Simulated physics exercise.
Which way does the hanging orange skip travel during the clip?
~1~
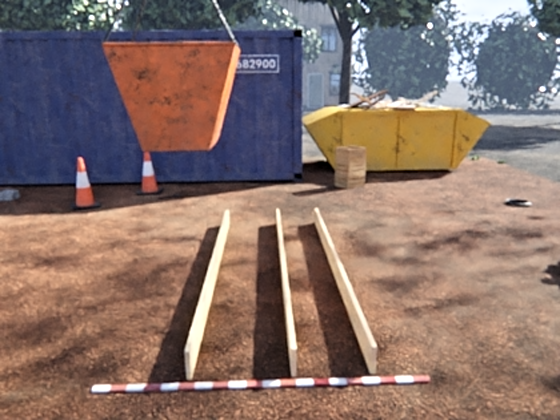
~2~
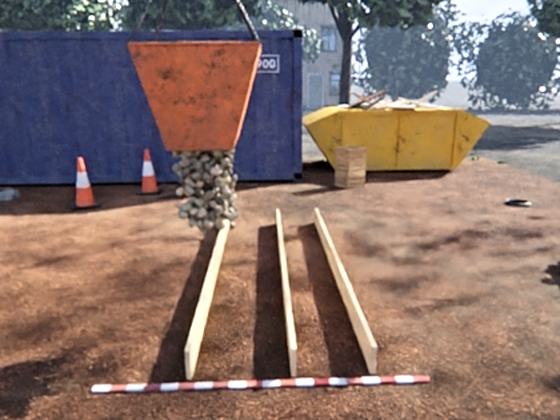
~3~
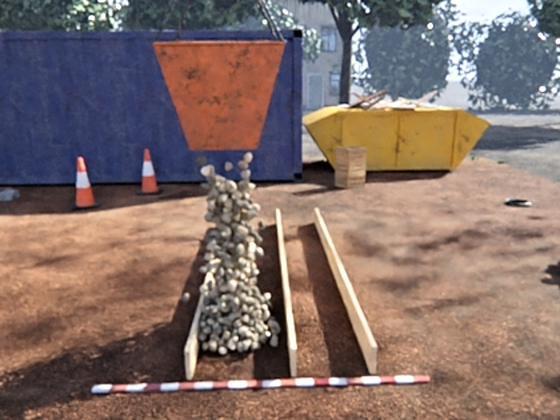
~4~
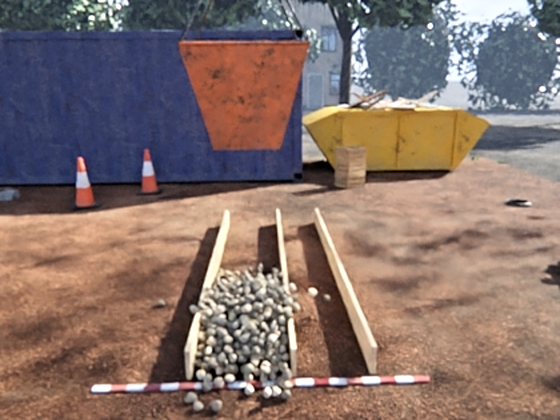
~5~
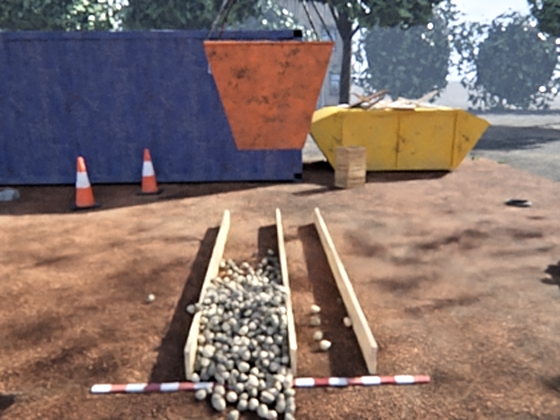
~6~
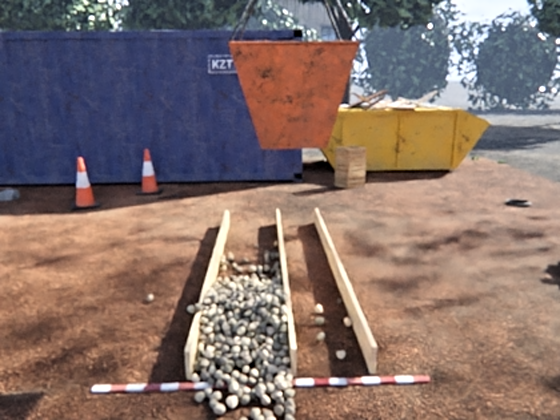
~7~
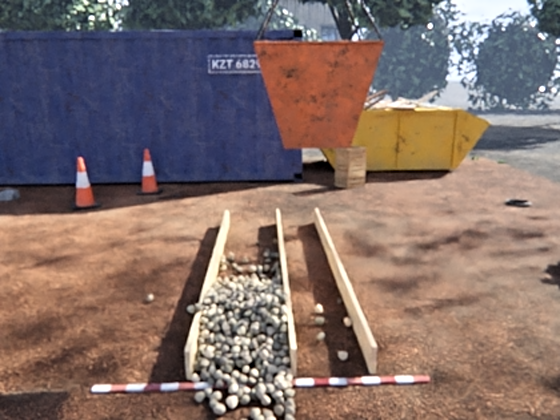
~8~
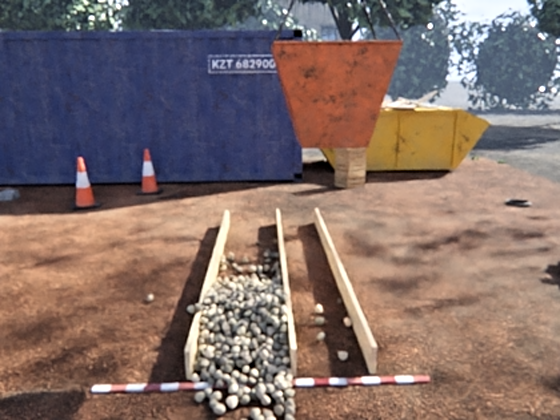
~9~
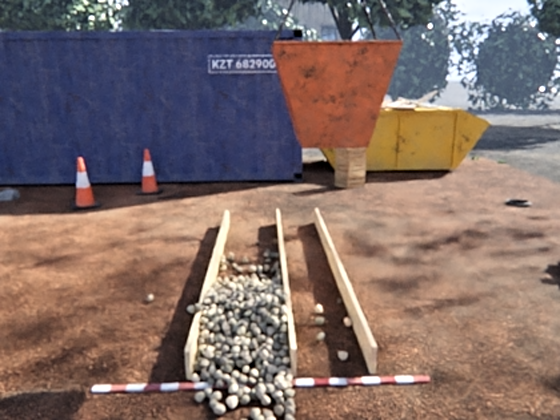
It travels to the right, passing in front of the blue container toward the yellow bin.
